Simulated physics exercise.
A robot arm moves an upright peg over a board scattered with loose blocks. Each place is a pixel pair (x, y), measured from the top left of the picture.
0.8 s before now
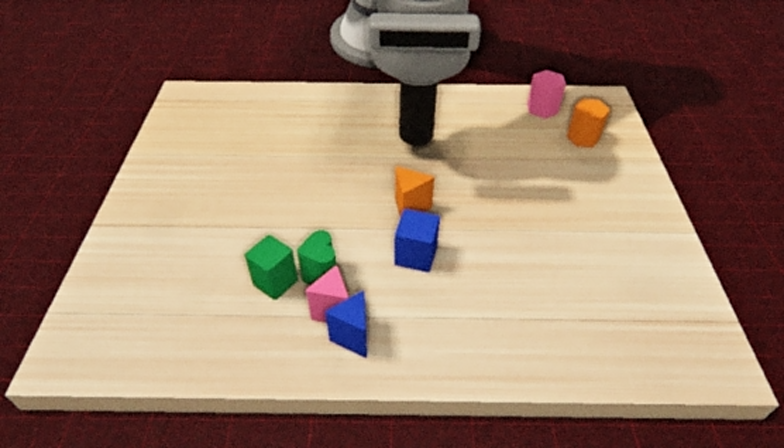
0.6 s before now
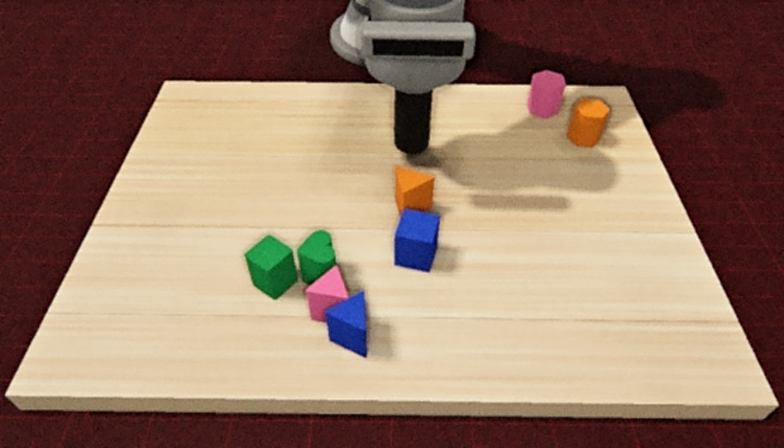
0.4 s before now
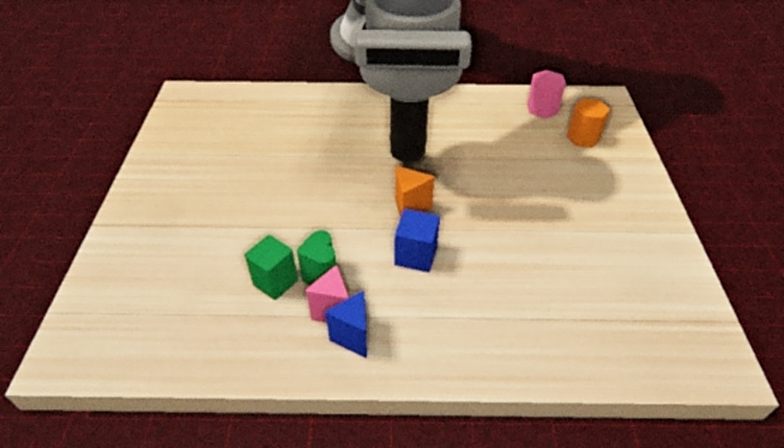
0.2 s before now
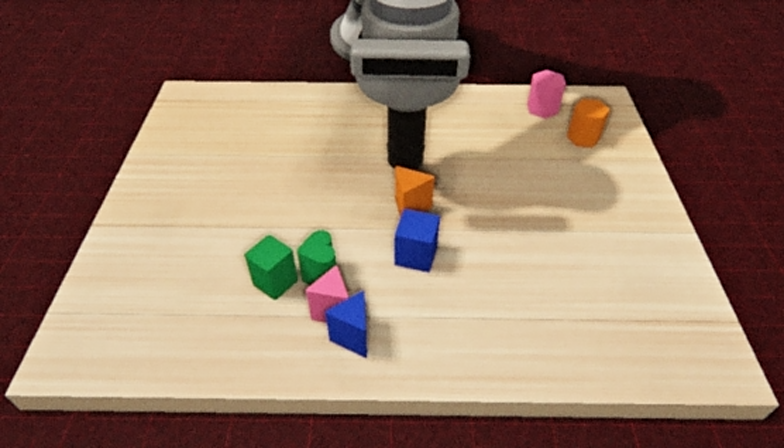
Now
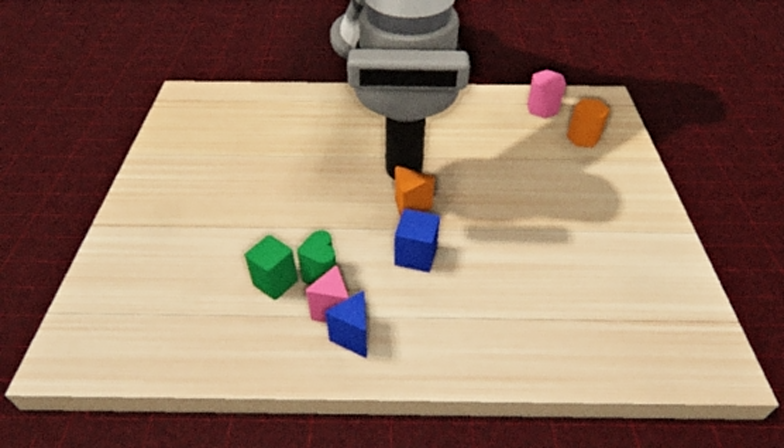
A robot arm lowered its black peg slowly down the wooden board, drifting slightly left, until it was right by the orange triangle above the blue block, while all the scattered blocks stayed still.
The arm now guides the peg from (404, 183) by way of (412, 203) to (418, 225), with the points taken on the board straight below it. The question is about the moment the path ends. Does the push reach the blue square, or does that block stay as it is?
It travels a centimetre or more.
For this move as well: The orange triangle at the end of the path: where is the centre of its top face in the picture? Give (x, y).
It is at (429, 217).
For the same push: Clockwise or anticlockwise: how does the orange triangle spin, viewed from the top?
From above, the orange triangle will be seen to turn anti-clockwise.
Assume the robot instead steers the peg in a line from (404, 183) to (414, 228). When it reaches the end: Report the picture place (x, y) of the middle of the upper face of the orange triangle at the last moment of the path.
It sits at (431, 219).
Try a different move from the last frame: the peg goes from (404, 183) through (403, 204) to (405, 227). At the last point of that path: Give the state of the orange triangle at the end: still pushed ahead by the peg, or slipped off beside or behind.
I'm fairly sure the orange triangle rides along ahead of the peg to the very end.
On the path given first. Halfway along, peg at (413, 191); orange triangle at (417, 195), turned 20° anticlockwise.
At the end, peg at (418, 213); orange triangle at (429, 217), turned 40° anticlockwise; blue square at (421, 243), turned 20° clockwise.
